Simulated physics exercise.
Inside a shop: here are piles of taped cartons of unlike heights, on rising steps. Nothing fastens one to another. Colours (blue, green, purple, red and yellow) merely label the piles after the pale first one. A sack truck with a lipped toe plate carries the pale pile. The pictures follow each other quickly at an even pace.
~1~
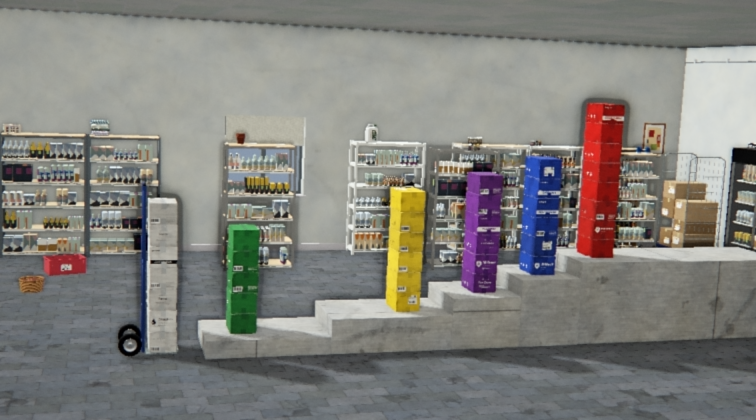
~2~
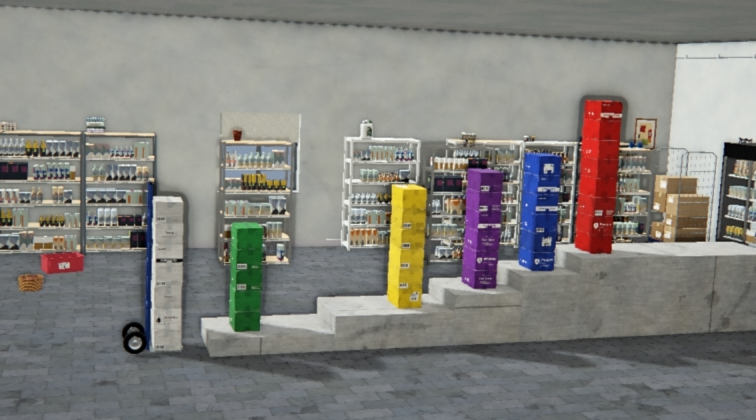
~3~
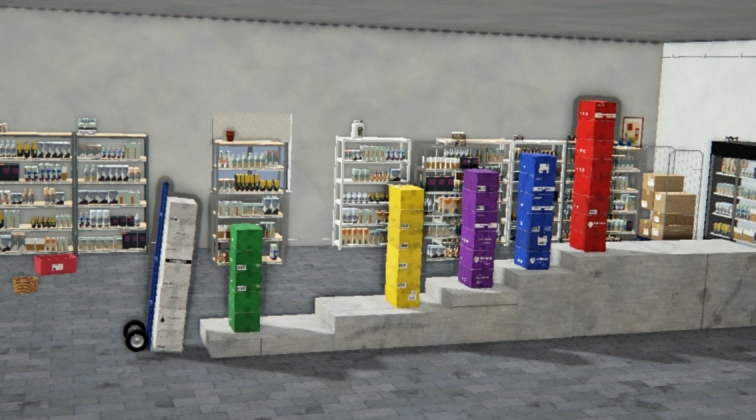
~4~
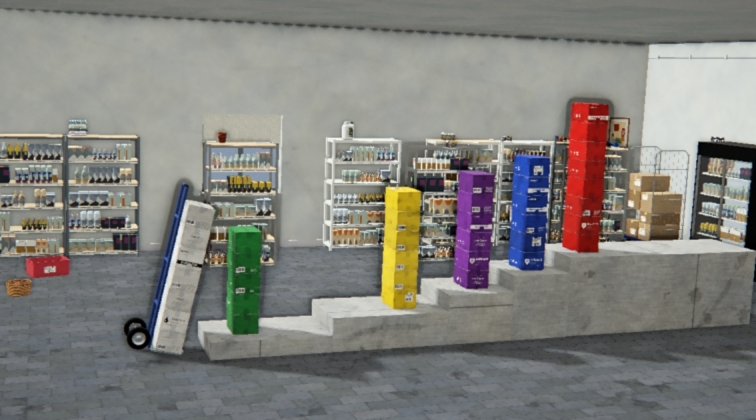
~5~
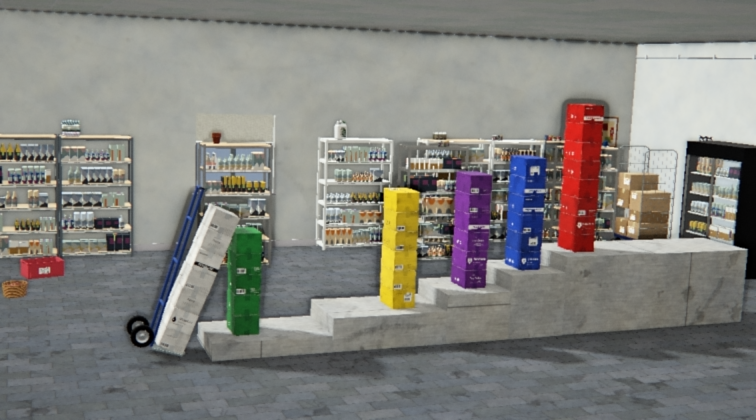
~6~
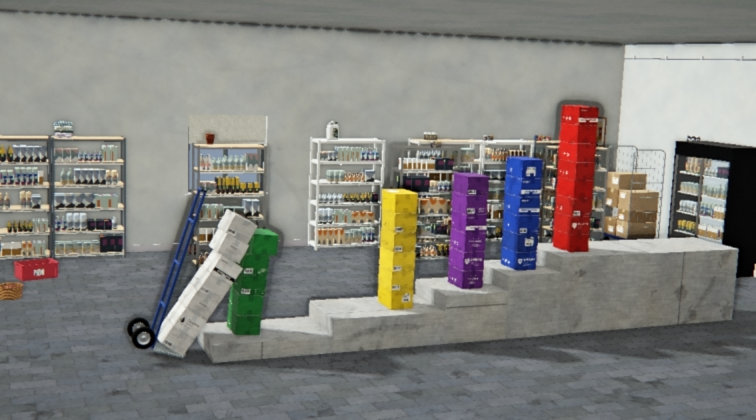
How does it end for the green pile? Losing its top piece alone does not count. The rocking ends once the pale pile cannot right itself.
That pile gets wrecked.
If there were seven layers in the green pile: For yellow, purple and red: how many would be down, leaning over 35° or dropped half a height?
Yellow 0, purple 0, red 0.
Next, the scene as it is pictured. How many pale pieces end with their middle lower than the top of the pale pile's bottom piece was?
1 pale pieces.
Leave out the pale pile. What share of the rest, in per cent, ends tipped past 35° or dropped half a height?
Near 15 in a hundred.
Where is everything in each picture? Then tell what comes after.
In the first picture (pixels give the middle of a visible side; the camera moves round a little), truck frame (144, 220) level; top green carton (246, 241); top purple carton (491, 185); none of the others has stirred.
The second picture shows truck frame (151, 218) rocked barely; top green carton (250, 239).
The third picture shows truck frame (163, 218) rocked a little, top of the pale pile leaning a little; top green carton (250, 240); none of the others has stirred.
The fourth picture shows truck frame (180, 219) rocked a little, top of the pale pile leaning a little; top green carton (248, 242); none of the others has stirred.
The fifth picture shows truck frame (192, 221) rocked clearly, top of the pale pile leaning clearly; top green carton (249, 244); none of the others has stirred.
The sixth picture shows truck frame (194, 223) rocked clearly, top of the pale pile leaning well over; top green carton (265, 245) tilted barely; top red carton (589, 116); movement in 5 of them.
Shortly afterwards, 7 of the pale pile down; none of the 5 green cartons down (0 of 31 in all colours); top green carton tilted a little.
Next, 7 of the pale pile down; none of the 5 green cartons down (0 of 31 in all colours); top green carton tilted well over, half its height lower.
Some moments later, 7 of the pale pile down; 5 of the 5 green cartons down (5 of 31 in all colours); top green carton tilted steeply, some two heights lower.
Afterwards, 7 of the pale pile down; 5 of the 5 green cartons down (5 of 31 in all colours); top green carton upside down.
In the end, 7 of the pale pile down; 5 of the 5 green cartons down (5 of 31 in all colours); top green carton upside down; top yellow carton unmoved. From the last view, middles, top green carton near (372, 298), top yellow carton near (399, 201).
